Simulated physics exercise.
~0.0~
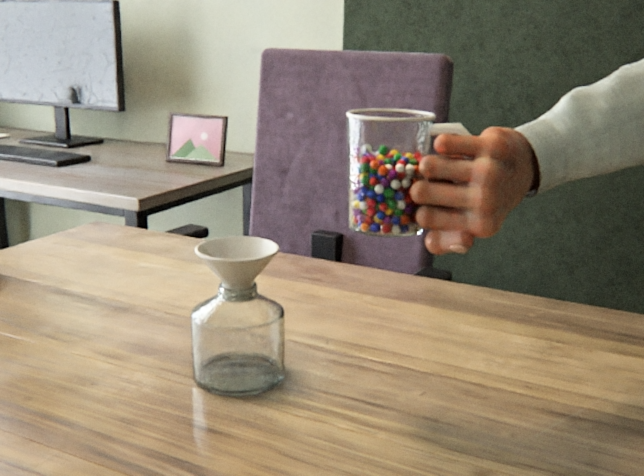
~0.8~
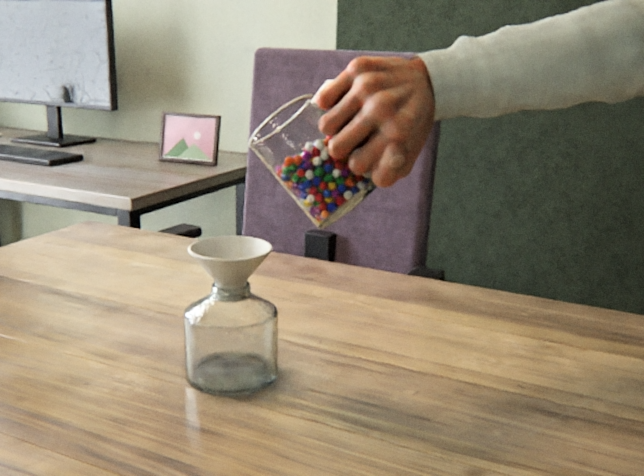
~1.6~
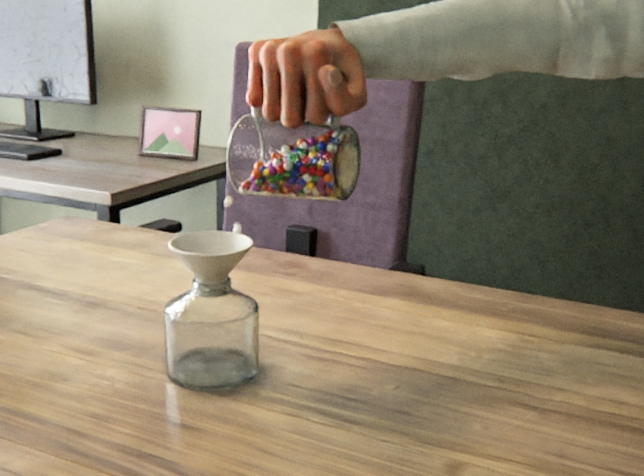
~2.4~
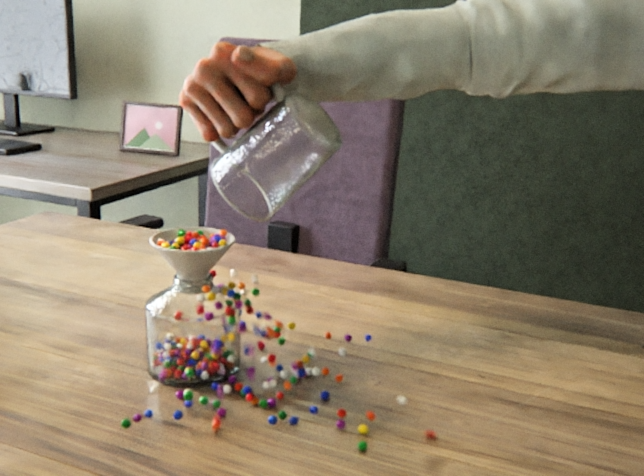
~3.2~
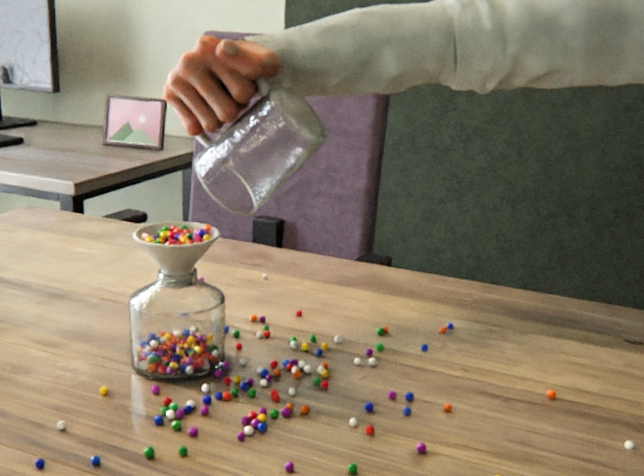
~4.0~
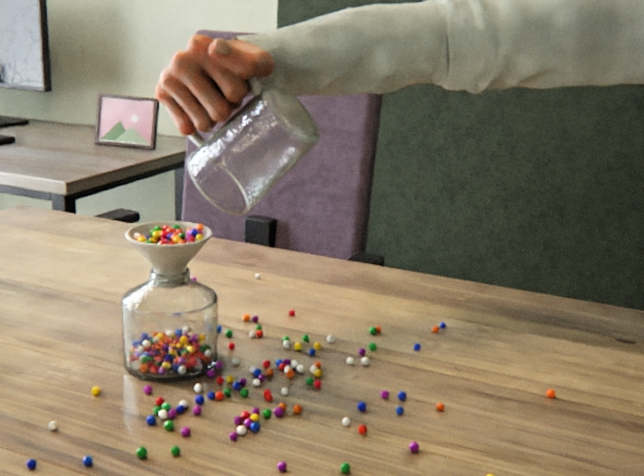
A hand tips colourful beads from a clear cup into a funnelled jar, spilling many.
